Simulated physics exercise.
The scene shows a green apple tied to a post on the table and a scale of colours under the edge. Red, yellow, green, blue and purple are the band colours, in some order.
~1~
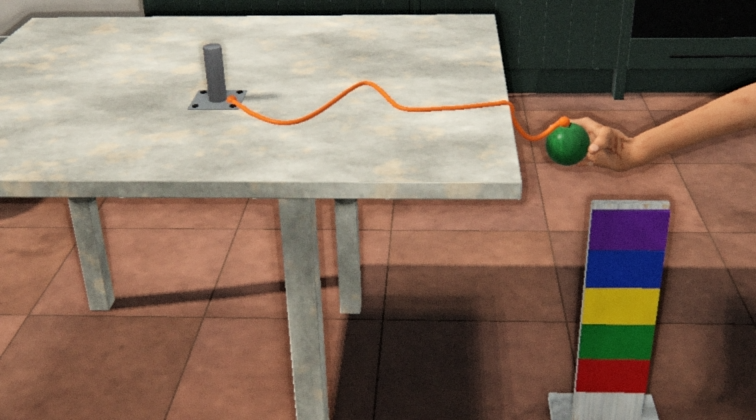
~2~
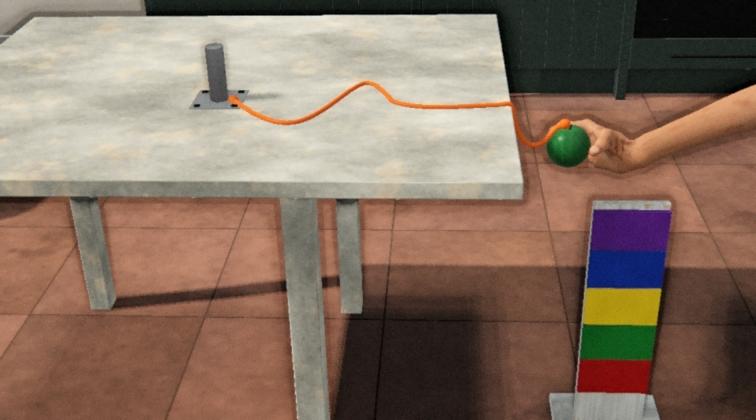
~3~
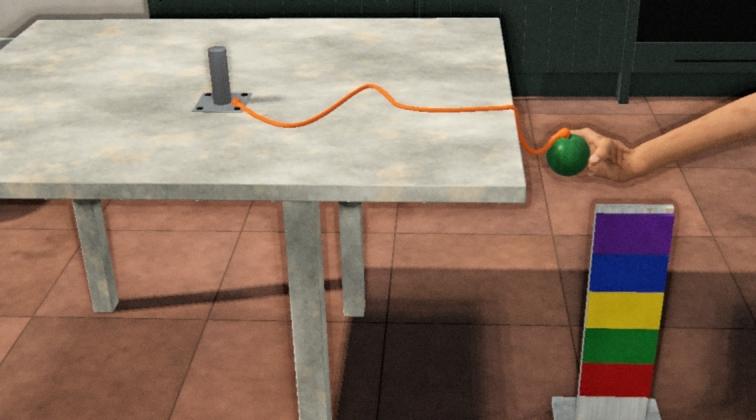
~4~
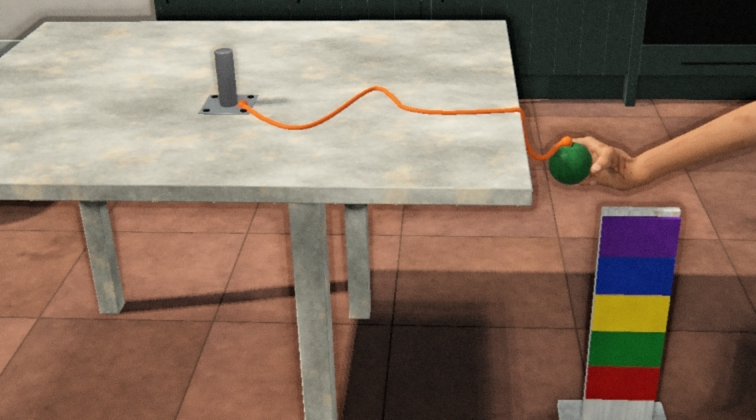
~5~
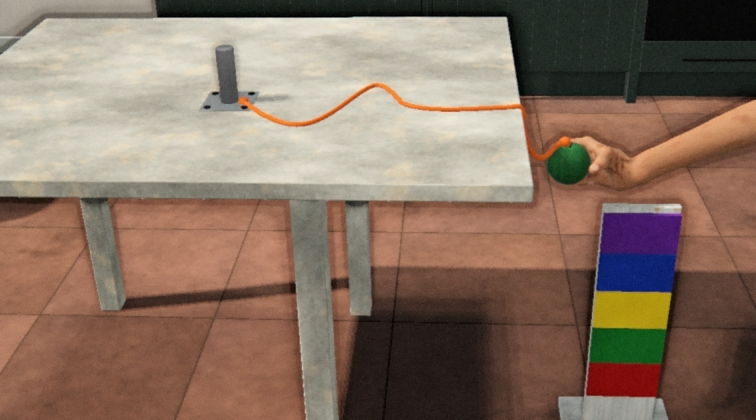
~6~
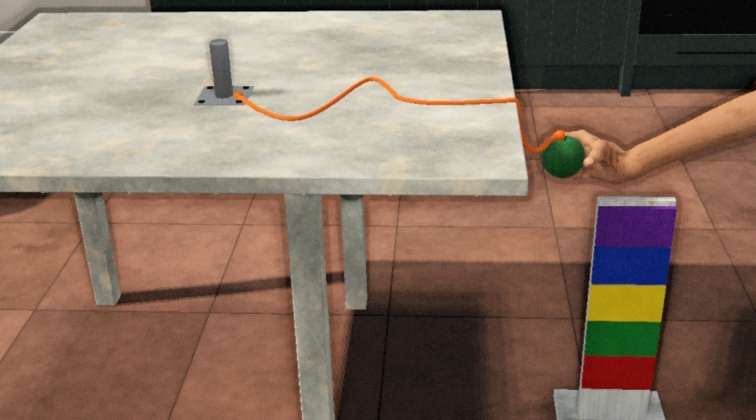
In a tiled kitchen, a hand holds a green ball tied by an orange cord to a tabletop post, barely moving.
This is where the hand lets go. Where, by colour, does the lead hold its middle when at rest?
By colour, at yellow.
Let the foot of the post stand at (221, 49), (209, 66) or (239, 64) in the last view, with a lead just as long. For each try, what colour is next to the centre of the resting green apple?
Blue; blue; yellow.
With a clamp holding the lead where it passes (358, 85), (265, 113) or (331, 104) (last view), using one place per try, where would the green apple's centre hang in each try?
Approximately at (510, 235), at (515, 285) and at (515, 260), in that order.
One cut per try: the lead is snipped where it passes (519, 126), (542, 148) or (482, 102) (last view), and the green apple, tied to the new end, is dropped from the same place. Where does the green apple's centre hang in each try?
Taking the tries in order gives (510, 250), (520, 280) and (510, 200).
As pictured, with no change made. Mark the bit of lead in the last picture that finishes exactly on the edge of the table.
Approximately at (400, 98) in the final frame.
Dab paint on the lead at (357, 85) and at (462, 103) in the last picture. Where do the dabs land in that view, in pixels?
First one: (434, 96); second one: (517, 164).
Early on, apple near (471, 288); level with yellow.
Midway, apple near (523, 304); level with yellow.
Finally, apple near (511, 305); level with yellow. At yellow.
